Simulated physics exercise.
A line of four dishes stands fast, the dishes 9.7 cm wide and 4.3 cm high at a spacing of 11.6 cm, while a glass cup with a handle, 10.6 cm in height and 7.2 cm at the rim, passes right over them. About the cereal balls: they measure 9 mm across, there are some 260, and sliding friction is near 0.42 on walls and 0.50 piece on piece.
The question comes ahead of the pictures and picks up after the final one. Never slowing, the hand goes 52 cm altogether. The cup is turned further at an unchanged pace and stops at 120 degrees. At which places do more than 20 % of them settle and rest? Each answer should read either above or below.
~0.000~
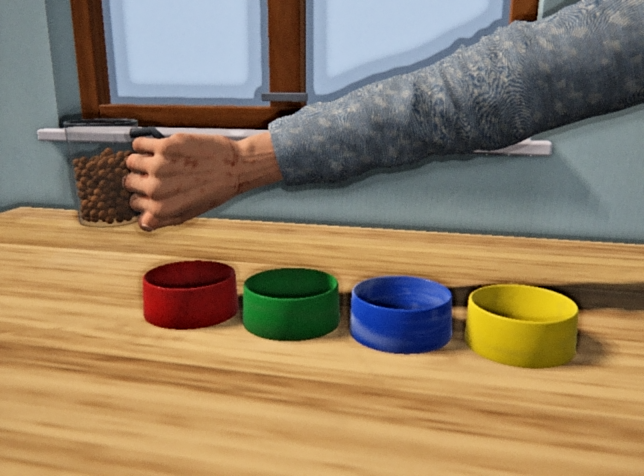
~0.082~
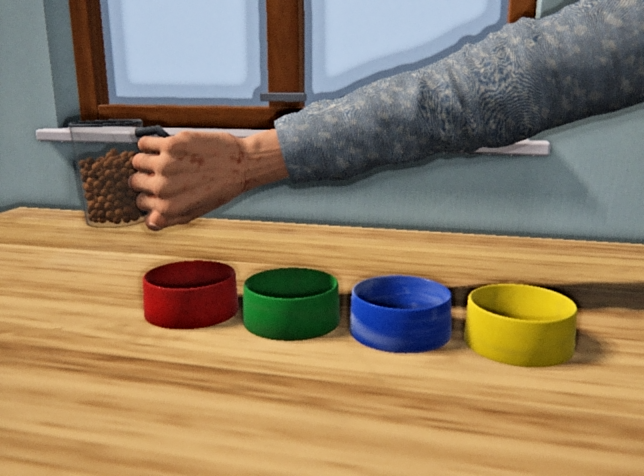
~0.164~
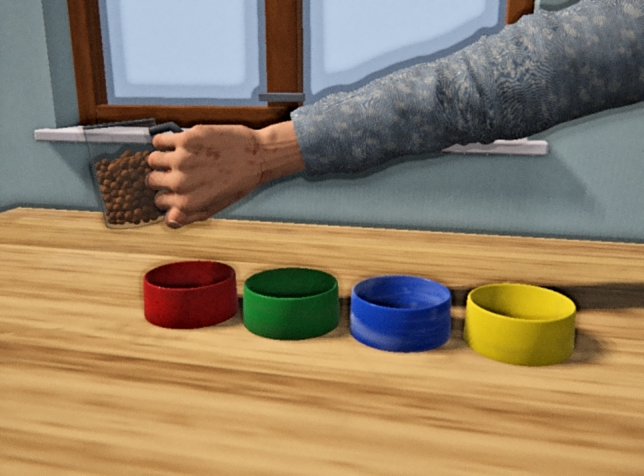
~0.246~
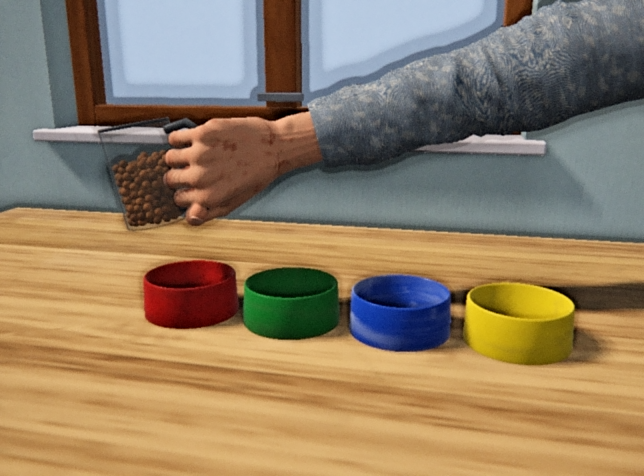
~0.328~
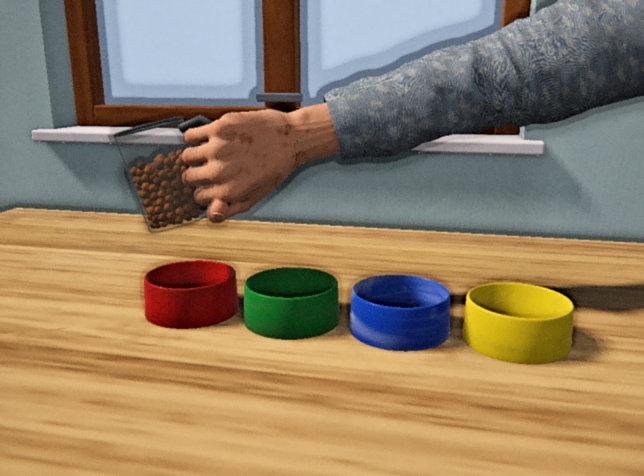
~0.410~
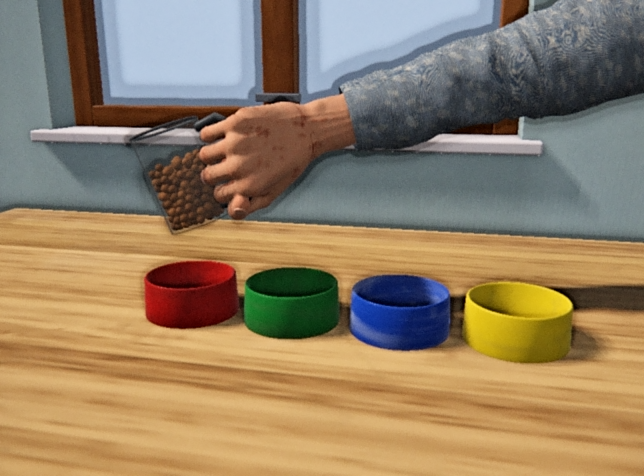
Red - below, blue - below, green - below, yellow - above, counter - below.
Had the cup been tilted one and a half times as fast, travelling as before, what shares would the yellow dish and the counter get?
It would be yellow 10 and counter 10.
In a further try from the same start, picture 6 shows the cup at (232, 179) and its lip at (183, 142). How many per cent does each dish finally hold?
The red dish keeps 0, the blue one 0, the green one 0 and the yellow one 100.
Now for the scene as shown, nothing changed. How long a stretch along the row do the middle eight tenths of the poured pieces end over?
That stretch comes to around 6 cm.
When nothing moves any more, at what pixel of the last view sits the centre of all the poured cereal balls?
After settling, the middle sits near (518, 318).
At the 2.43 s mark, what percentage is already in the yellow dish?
Close to 60 per cent at that point.
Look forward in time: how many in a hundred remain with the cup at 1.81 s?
Some 100 per cent of the load.
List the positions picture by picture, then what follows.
The first picture shows cup at (106, 172), tilt 0 degrees, lip at (72, 122), moved 0.0 cm; middle of the pieces at (112, 186); red dish at (190, 275); green dish at (291, 283); blue dish at (402, 293); yellow dish at (522, 303).
The second picture shows cup at (112, 173), tilt 2 degrees, lip at (77, 123), moved 0.7 cm; middle of the pieces at (118, 186).
The third picture shows cup at (128, 174), tilt 6 degrees, lip at (90, 127), moved 2.6 cm; middle of the pieces at (135, 187).
The fourth picture shows cup at (146, 175), tilt 10 degrees, lip at (105, 131), moved 4.7 cm; middle of the pieces at (154, 187).
The fifth picture shows cup at (164, 176), tilt 15 degrees, lip at (120, 135), moved 6.8 cm; middle of the pieces at (172, 188).
The sixth picture shows cup at (182, 177), tilt 19 degrees, lip at (136, 140), moved 8.9 cm; middle of the pieces at (192, 189); red dish at (191, 274); green dish at (292, 282); blue dish at (400, 291); yellow dish at (519, 300). Its pace works out near 55 degrees a second; the hand travels 25 cm a second.
Then, at 1.25 s, tilt 66 degrees; cup holds 100 %.
Then, at 1.81 s, tilt 97 degrees; cup holds 100 %.
After 2.43 s, tilt 120 degrees; cup holds 30 %, yellow 60 %.
At rest (3.1 s), red 0 %, blue 0 %, green 0 %, yellow 100 %, counter 0 %.
